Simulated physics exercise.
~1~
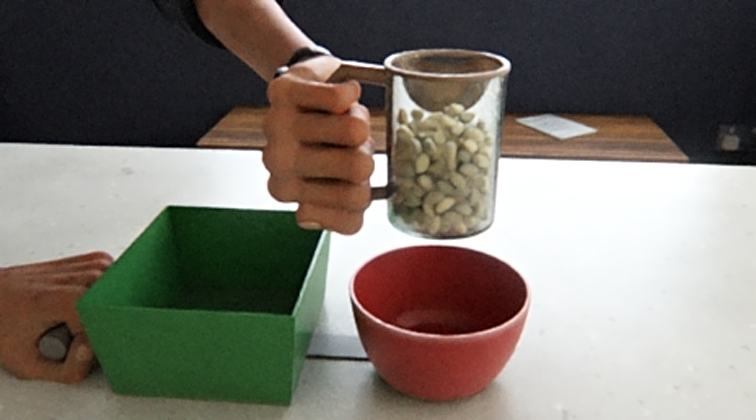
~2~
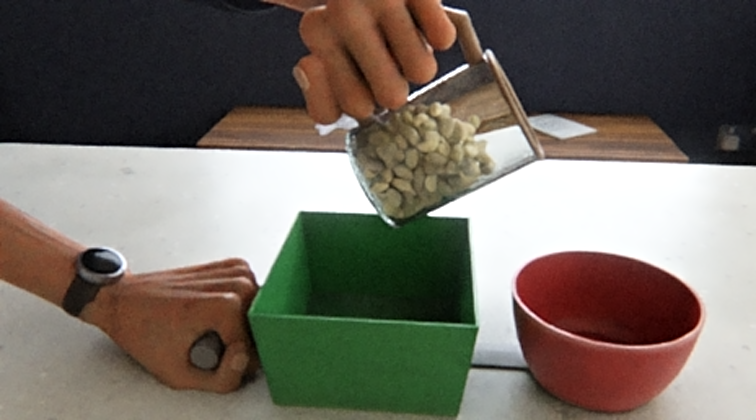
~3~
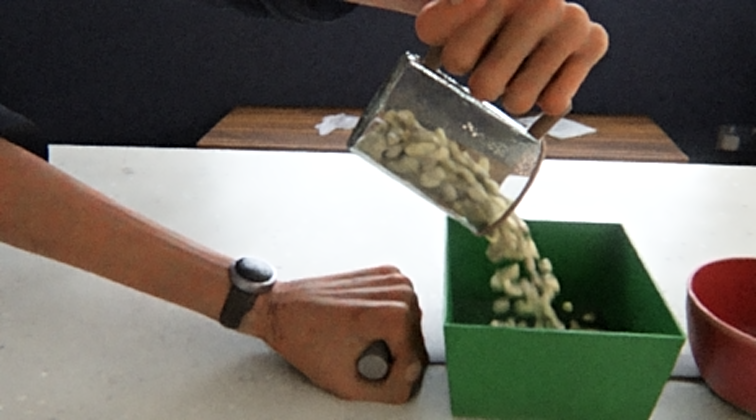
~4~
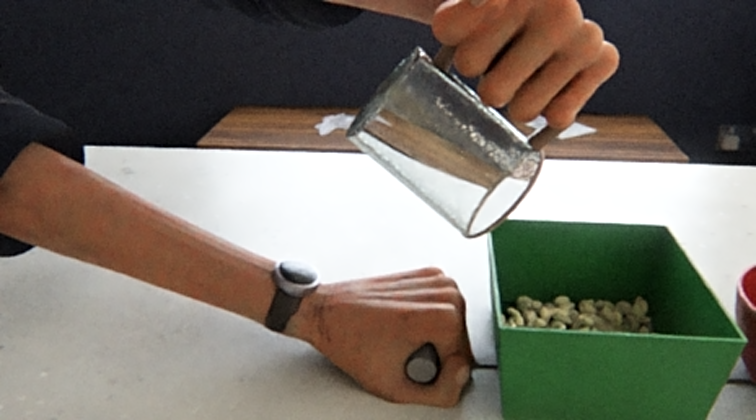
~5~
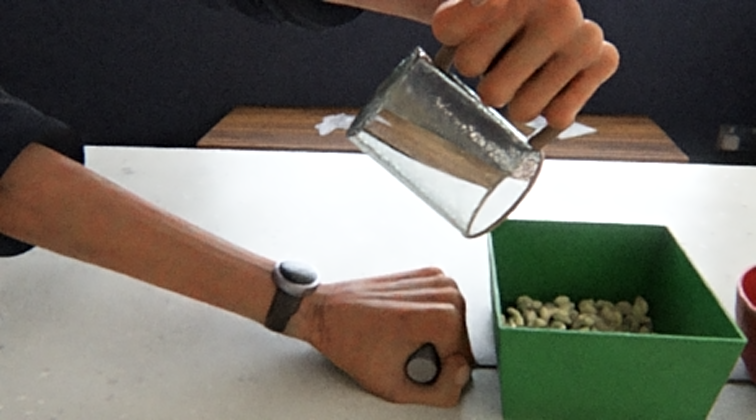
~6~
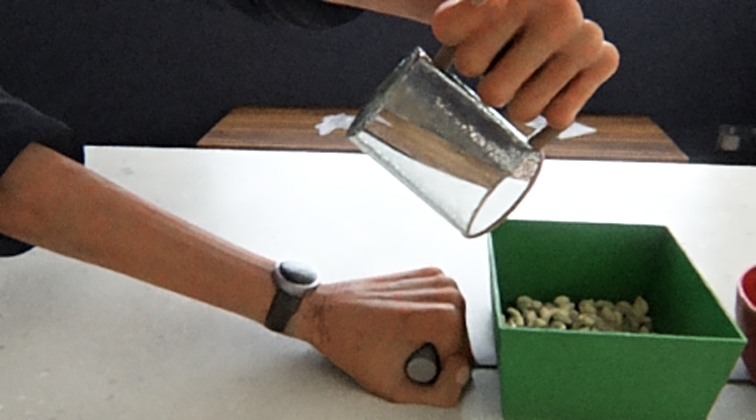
We see a hand pull a green tin and a red bowl to the right while another hand tips a clear cup of white beans above them. The beans pour into the green tin, the row stops, and the emptied cup stays tilted, with the bowl still empty of beans.
